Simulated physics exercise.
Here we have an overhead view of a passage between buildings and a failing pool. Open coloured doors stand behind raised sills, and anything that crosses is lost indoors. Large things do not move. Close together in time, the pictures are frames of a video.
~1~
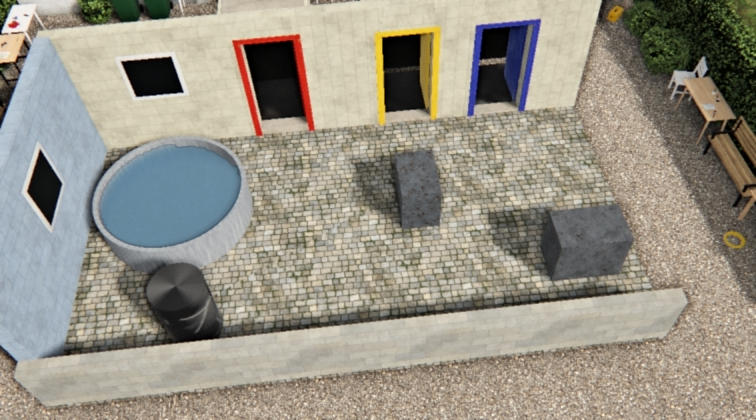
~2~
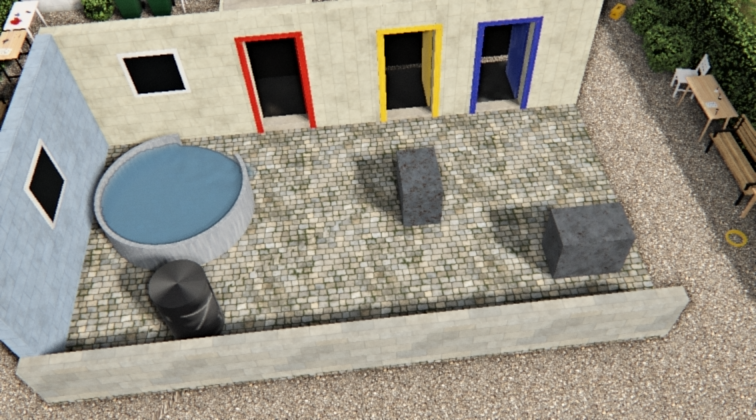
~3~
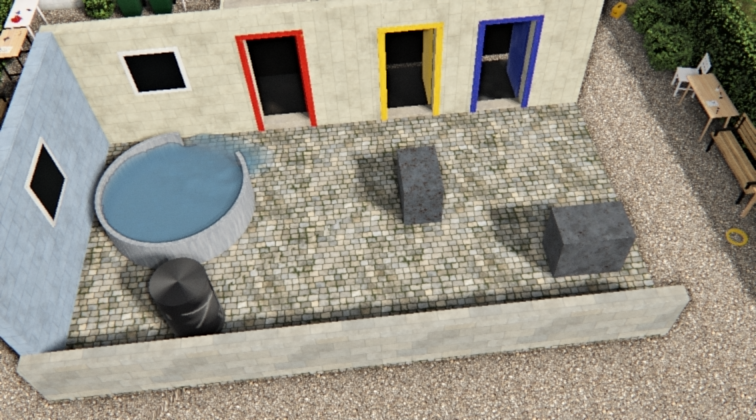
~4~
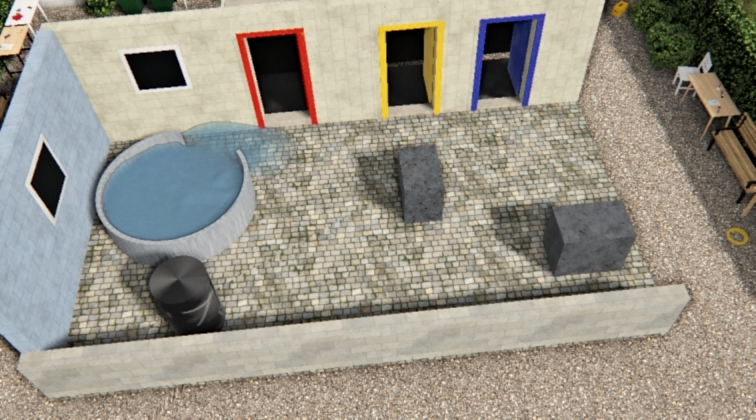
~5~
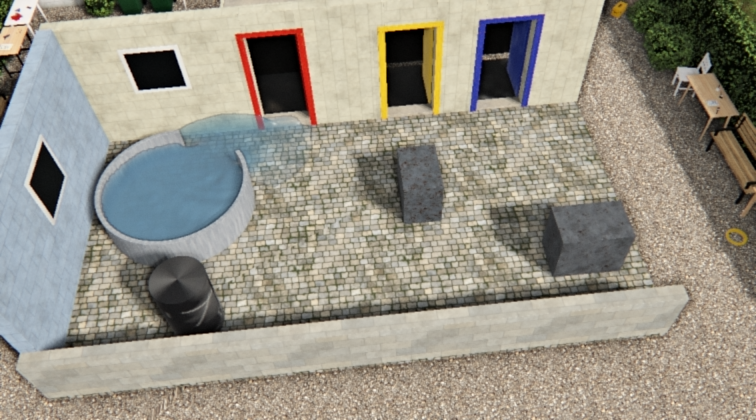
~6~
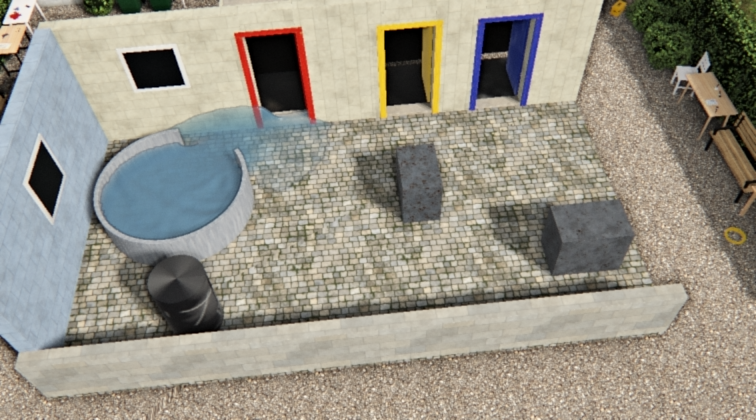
Water pouring from a gap in the round pool's far side and spreading right across the cobbles past the red doorway.
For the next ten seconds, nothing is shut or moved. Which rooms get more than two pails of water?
The yellow door will not top two buckets, the red door will top two buckets, the blue door will not top two buckets.
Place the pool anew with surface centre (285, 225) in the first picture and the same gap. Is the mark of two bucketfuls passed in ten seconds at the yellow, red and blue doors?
Here the yellow door tops that amount, the red door tops that amount and the blue door tops that amount.
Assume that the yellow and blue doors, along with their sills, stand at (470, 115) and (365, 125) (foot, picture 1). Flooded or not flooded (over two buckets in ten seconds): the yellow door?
Taken on its own, the yellow door stays beneath the limit.
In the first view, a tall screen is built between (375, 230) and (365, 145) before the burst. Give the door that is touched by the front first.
It is the one in red.
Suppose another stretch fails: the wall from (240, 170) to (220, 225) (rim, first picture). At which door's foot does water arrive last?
The red-painted one, I reckon.
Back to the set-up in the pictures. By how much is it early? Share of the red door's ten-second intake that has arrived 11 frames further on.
Something like 70 in a hundred.
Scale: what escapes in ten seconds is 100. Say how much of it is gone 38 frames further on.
It would be around 65 %.
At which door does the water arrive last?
That is the door marked blue.
A moment on, water covers 15 % of the floor; the yellow door wet at the sill, nothing in, the red door under two buckets in, the blue door not reached.
Next, water covers 30 % of the floor; the yellow door wet at the sill, nothing in, the red door over two buckets in, the blue door wet at the sill, nothing in.
Then, water covers 55 % of the floor; the yellow door wet at the sill, nothing in, the red door over two buckets in, the blue door wet at the sill, nothing in.
Later, water covers 70 % of the floor; the yellow door wet at the sill, nothing in, the red door over two buckets in, the blue door wet at the sill, nothing in.
In the end, water covers 85 % of the floor; the yellow door under two buckets in, the red door over two buckets in, the blue door wet at the sill, nothing in.
